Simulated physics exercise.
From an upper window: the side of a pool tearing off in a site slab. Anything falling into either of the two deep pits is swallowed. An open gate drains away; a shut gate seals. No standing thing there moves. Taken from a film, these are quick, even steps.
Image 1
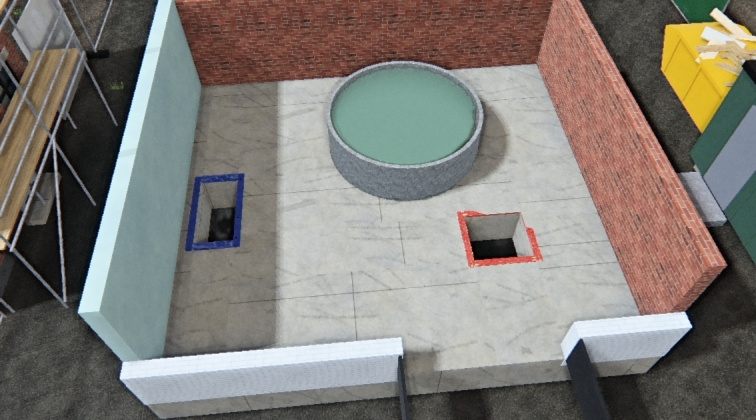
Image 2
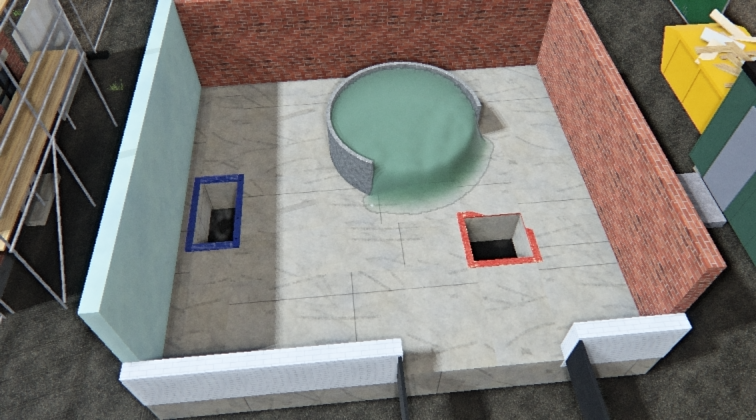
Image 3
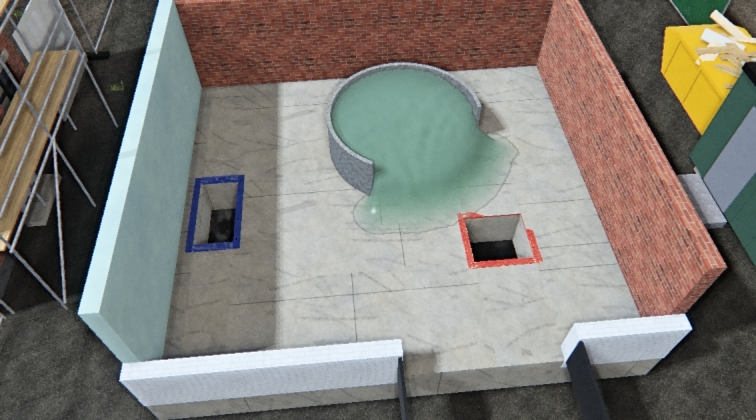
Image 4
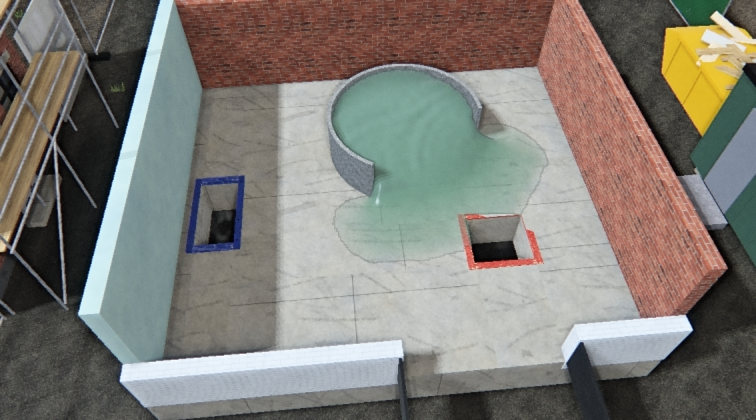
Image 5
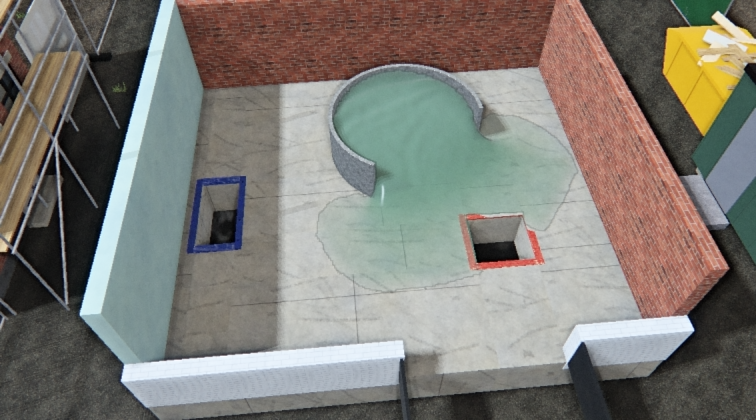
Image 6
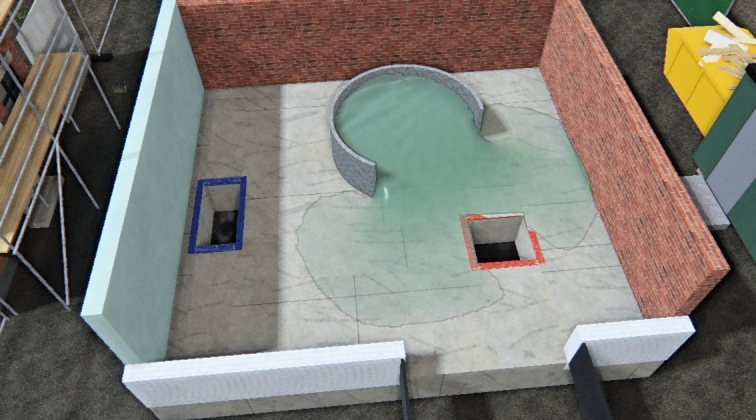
Walled building site slab seen from above, with green water pouring from a round pool's open side and spreading around a red-edged pit.
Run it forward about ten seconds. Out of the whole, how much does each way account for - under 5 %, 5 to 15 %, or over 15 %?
Outcome: Gate: Past fifteen per cent. Blue pit: Beneath five per cent. Red pit: Past fifteen per cent.
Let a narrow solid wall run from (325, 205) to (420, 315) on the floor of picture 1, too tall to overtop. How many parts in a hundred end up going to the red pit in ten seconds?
Red: About 40 %.
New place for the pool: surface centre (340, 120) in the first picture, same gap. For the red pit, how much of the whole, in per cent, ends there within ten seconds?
Share for the red pit - 25 in a hundred.
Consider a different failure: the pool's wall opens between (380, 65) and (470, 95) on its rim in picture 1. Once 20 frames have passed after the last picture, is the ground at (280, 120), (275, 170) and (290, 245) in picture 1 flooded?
Note, points one to three: Reached and soaked / reached and soaked / unreached.
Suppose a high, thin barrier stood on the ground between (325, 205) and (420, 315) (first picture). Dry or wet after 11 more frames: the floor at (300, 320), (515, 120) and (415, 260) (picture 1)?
Okay, the first comes out left untouched, the next soaked, and the last soaked.
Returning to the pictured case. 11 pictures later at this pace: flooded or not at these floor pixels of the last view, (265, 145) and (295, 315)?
Point 1: Unwetted; point 2: Inundated.
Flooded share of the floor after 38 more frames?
I'd put it at roughly 75 per cent.
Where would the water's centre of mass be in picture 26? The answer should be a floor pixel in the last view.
Centre of the water: Near (450, 219).
A moment on, water covers 45 % of the floor; the gate 2 %, the blue pit 0 %, the red pit 9 %.
Next, water covers 50 % of the floor; the gate 8 %, the blue pit 0 %, the red pit 17 %.
Then, water covers 65 % of the floor; the gate 17 %, the blue pit 0 %, the red pit 24 %.
Later, water covers 75 % of the floor; the gate 25 %, the blue pit 1 %, the red pit 31 %.
In the end, water covers 90 % of the floor; the gate 30 %, the blue pit 2 %, the red pit 35 %.
